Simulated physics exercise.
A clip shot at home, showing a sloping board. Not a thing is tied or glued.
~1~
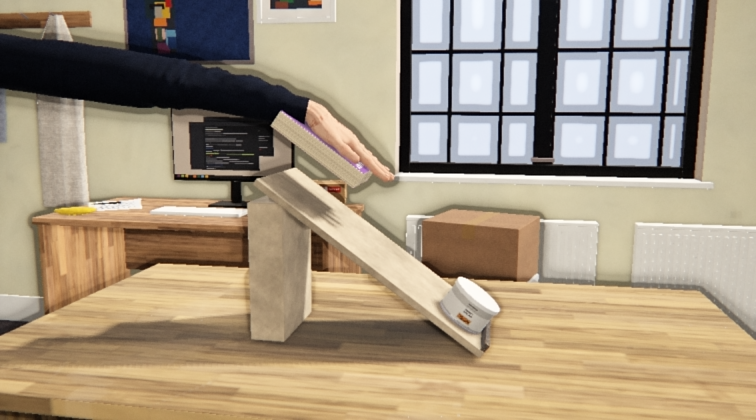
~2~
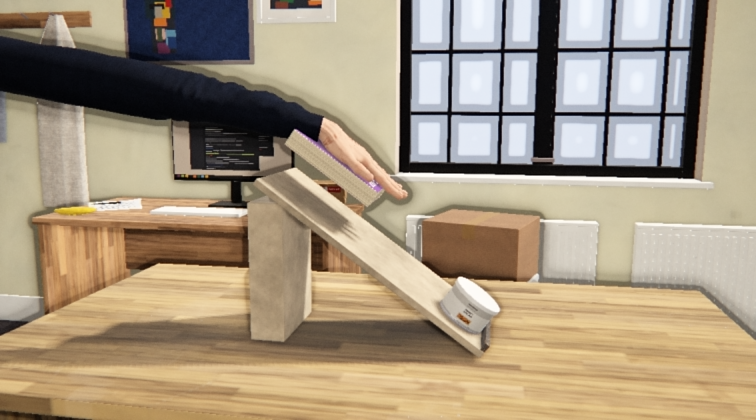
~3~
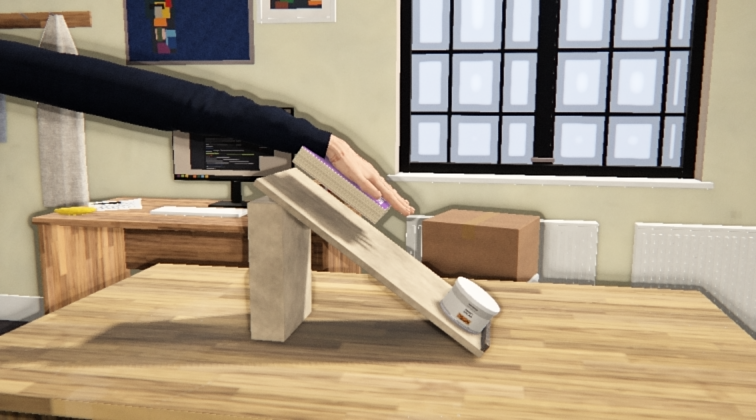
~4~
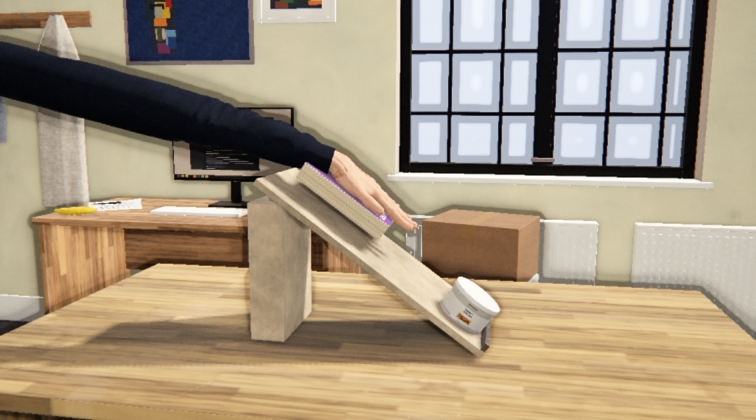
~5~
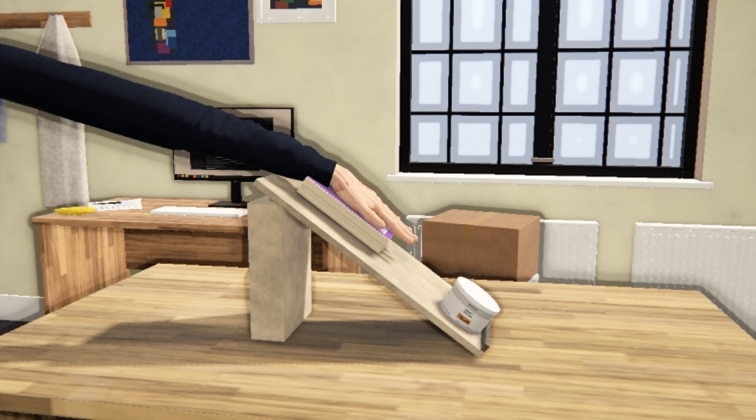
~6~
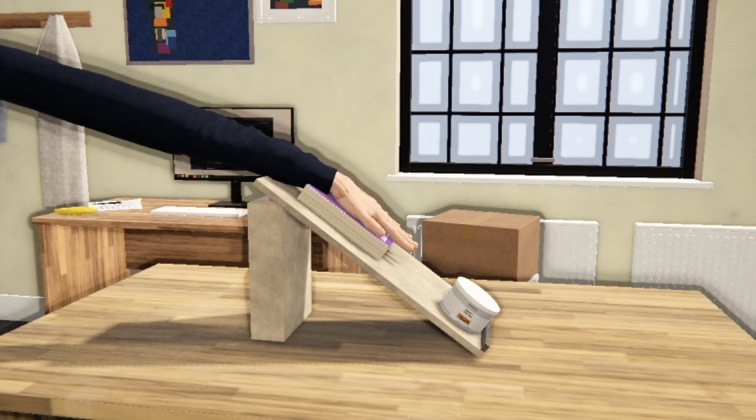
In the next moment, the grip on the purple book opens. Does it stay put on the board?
No. Moves down the slope.
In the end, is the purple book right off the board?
It is still on the board.
Then, 0.30 s after the last picture, purple book slid a little near (371, 233).
Then, 0.40 s after the last picture, purple book slid a little near (397, 253).
Then, 0.50 s after the last picture, purple book slid about its own width near (411, 262).
At rest, moved from the start, purple book; white tub in place. Seen from the same camera at the end, purple book near (413, 263). The purple book goes downhill.
